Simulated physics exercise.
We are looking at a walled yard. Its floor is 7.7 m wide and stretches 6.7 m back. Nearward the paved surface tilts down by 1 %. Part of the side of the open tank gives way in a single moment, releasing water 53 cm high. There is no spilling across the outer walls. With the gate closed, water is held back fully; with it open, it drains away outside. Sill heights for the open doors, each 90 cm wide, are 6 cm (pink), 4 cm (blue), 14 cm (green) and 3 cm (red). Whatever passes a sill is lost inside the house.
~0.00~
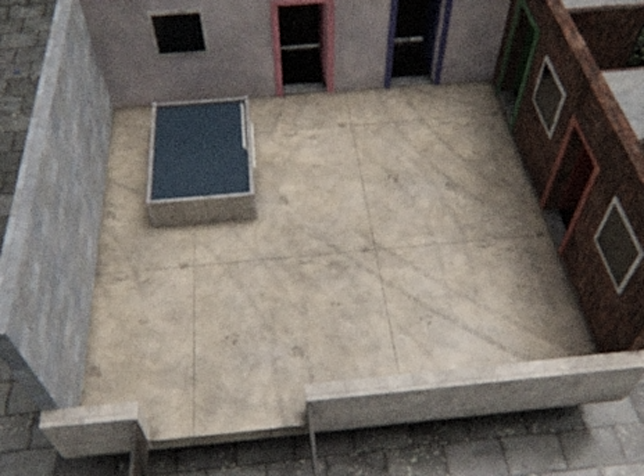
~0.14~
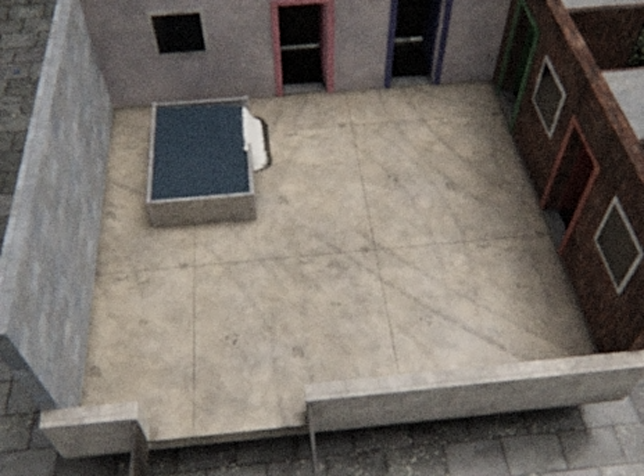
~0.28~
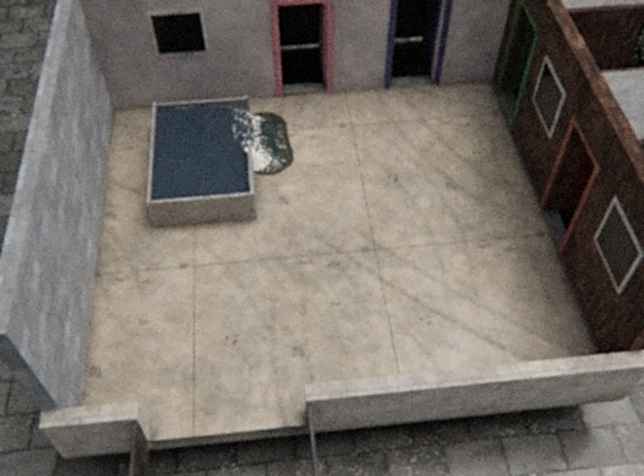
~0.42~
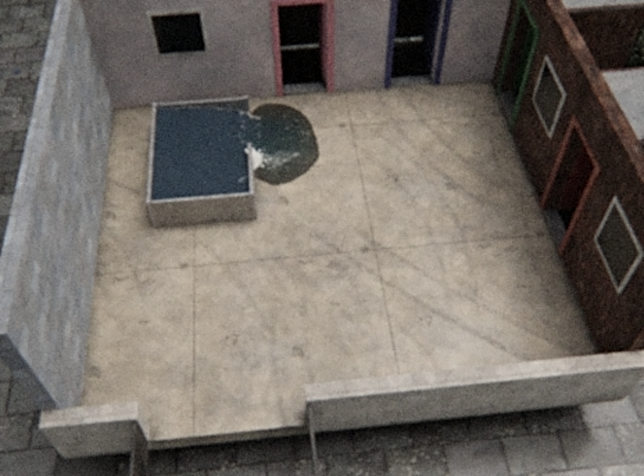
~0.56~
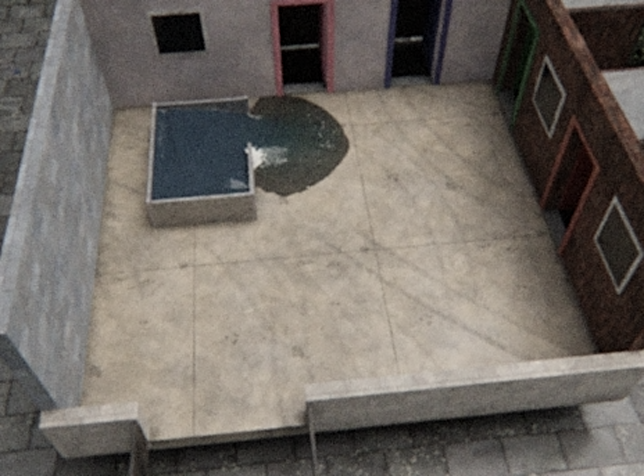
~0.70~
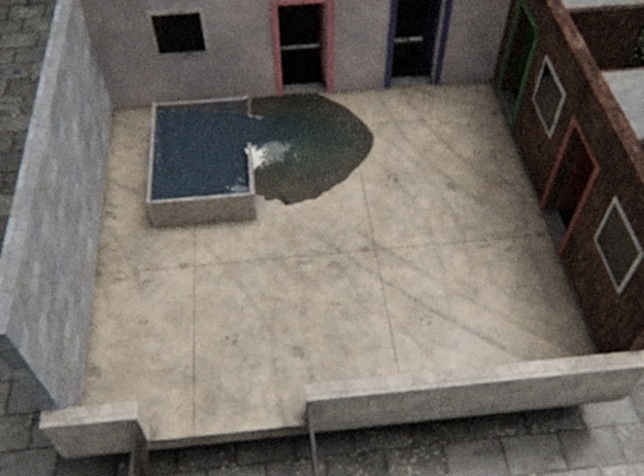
We see a walled yard with a raised open tank of still water near the back left; part of its right side gives way, and water pours through the gap, spreading rightward across the pale floor in a widening dark pool.
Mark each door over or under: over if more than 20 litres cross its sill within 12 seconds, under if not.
Marks: Pink door: Over; blue door: Over; green door: Over; red door: Over.
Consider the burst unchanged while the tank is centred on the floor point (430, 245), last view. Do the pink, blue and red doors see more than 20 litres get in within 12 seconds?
Pink stays inside, blue goes beyond, red goes beyond, judged against that limit.
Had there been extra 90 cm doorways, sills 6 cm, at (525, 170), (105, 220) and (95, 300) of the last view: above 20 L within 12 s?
More, less, less.
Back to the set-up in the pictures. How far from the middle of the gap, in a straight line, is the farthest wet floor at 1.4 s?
About 4.2 m out.
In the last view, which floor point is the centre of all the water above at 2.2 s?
Around (282, 150).
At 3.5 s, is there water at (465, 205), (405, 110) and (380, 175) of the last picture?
Respectively: Got hit, got hit, got hit.
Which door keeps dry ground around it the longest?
Door: Red.
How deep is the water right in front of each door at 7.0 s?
Door by door, in cm: Pink reads 6, blue reads 6, green reads 9, red reads 5.
After 1.4 s water covers 20 % of the floor and is deepest (30 cm) near (253, 136); pink door 14 cm at the sill, 0 L in, blue door not reached, green door not reached, red door not reached.
After 2.2 s water covers 30 % of the floor and is deepest (24 cm) near (254, 143); pink door 14 cm at the sill, 36 L in, blue door 8 cm at the sill, 3 L in, green door 16 cm at the sill, 0 L in, red door not reached.
After 3.5 s water covers 40 % of the floor and is deepest (22 cm) near (498, 104); pink door 10 cm at the sill, 71 L in, blue door 7 cm at the sill, 13 L in, green door 22 cm at the sill, 30 L in, red door 8 cm at the sill, 5 L in.
After 7.0 s water covers 55 % of the floor and is deepest (16 cm) near (592, 379); pink door 6 cm at the sill, 87 L in, blue door 6 cm at the sill, 24 L in, green door 9 cm at the sill, 54 L in, red door 5 cm at the sill, 35 L in.
After 12.0 s water covers 80 % of the floor and is deepest (11 cm) near (592, 379); pink door 3 cm at the sill, 88 L in, blue door 4 cm at the sill, 36 L in, green door 4 cm at the sill, 54 L in, red door 4 cm at the sill, 46 L in.
